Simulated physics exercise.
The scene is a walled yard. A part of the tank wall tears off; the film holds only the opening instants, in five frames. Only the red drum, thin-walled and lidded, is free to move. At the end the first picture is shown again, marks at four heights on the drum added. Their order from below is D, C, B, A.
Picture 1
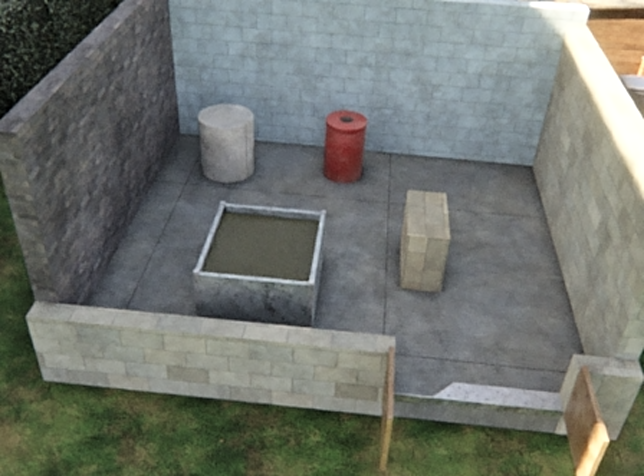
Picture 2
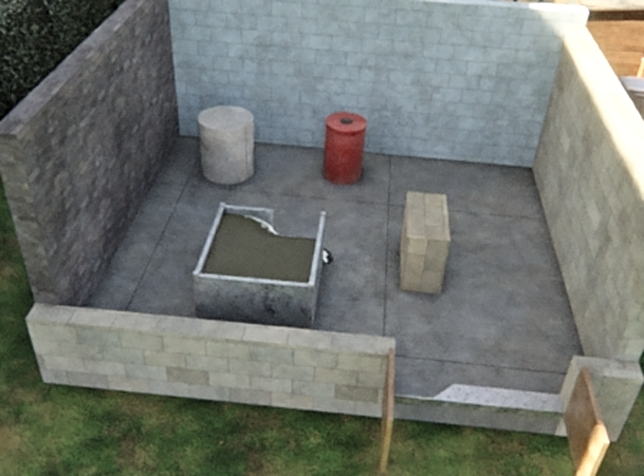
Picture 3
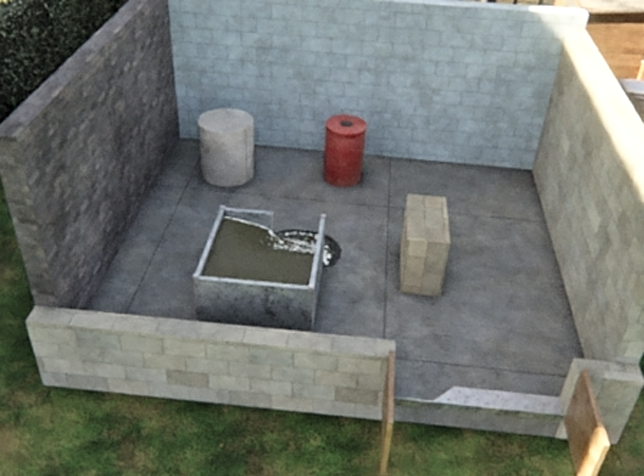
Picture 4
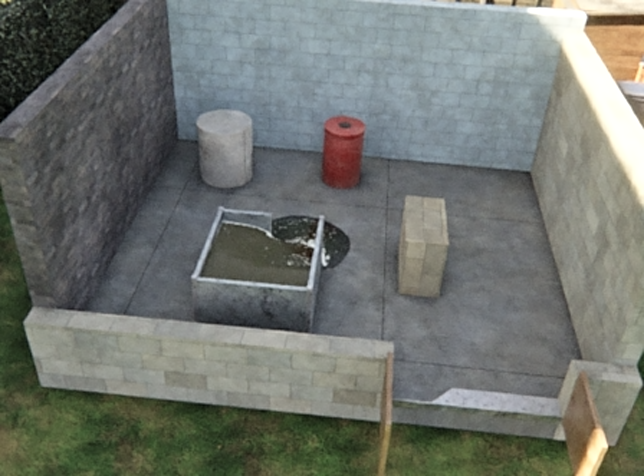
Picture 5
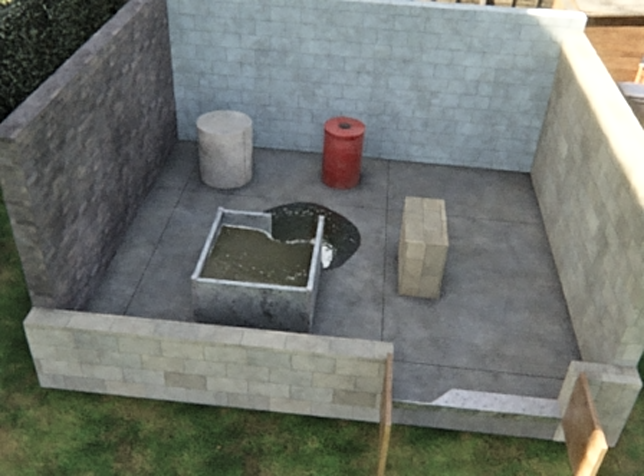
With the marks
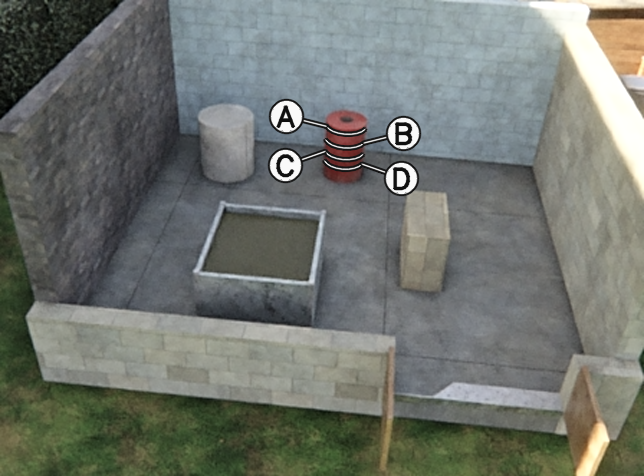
Murky water pouring through a broken back corner of a square tank, spreading across a walled yard's grey floor behind it.
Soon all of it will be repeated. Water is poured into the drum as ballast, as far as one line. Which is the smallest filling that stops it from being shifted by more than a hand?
Choose D.
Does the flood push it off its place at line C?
No.
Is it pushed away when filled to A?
No, not at all.
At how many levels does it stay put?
All four.
On the marked copy, A at (344, 134); B at (343, 147); C at (343, 159); D at (342, 169); from the bottom up D, C, B, A.
With A, it does not move.
With B, it does not move.
With C, it does not move.
With D, it does not move.
